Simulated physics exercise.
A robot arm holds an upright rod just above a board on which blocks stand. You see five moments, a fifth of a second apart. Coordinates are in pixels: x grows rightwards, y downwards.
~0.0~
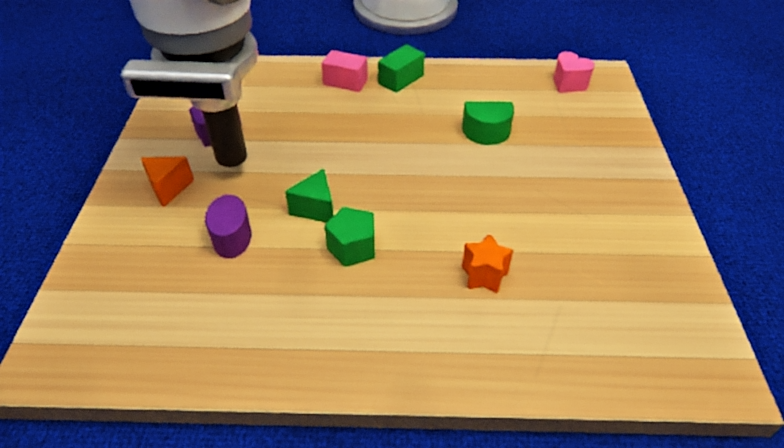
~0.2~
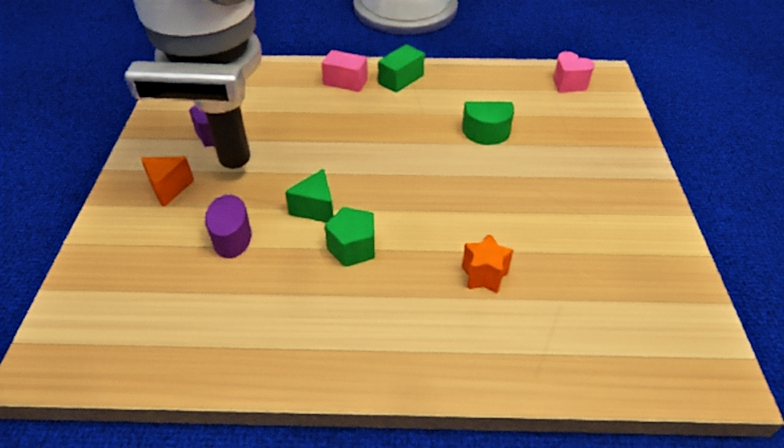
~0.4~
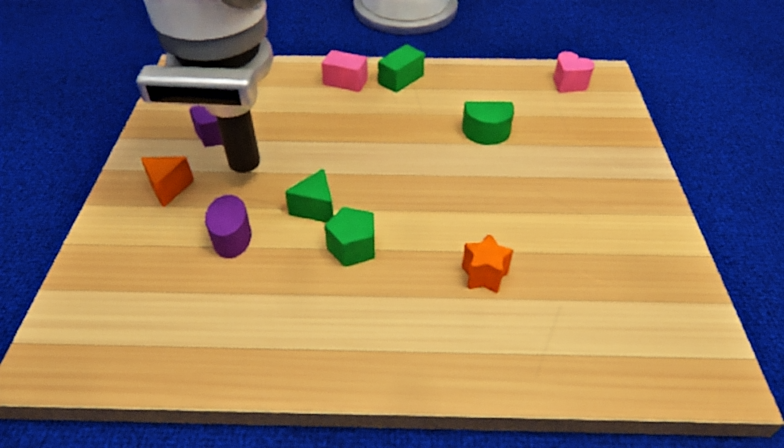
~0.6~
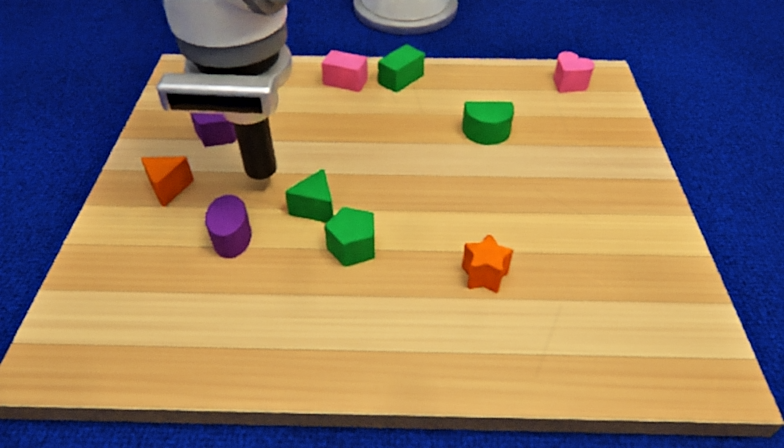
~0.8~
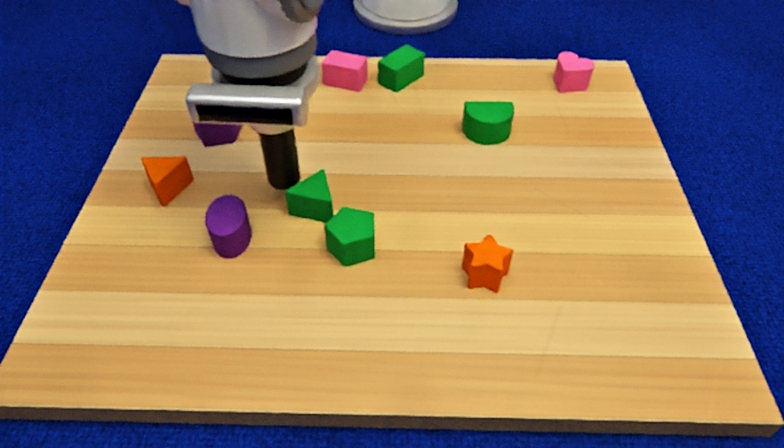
On a wooden board scattered with coloured blocks, a robot arm's dark rod moves right and slightly nearer, beside a green triangle.
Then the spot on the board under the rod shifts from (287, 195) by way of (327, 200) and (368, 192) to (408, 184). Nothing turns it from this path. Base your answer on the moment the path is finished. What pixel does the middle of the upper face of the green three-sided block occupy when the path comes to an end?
Expect it around (364, 192).
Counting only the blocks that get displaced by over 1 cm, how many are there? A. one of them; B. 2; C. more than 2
The answer is A.
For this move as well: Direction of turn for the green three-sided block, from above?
Rotates clockwise.
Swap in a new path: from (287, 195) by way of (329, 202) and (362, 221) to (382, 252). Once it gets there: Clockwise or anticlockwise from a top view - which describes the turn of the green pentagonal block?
The block spins clockwise.
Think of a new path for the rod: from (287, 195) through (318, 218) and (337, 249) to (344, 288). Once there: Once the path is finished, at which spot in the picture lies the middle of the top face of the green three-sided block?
Put as a pixel place, it's (365, 199).
On the path given first. One third of the way, rod at (326, 186); green three-sided block at (345, 193).
Two thirds of the way, rod at (368, 178); green three-sided block at (364, 192), turned 30° clockwise.
At the end, rod at (408, 170); green three-sided block at (364, 192), turned 30° clockwise; green pentagonal block in place.
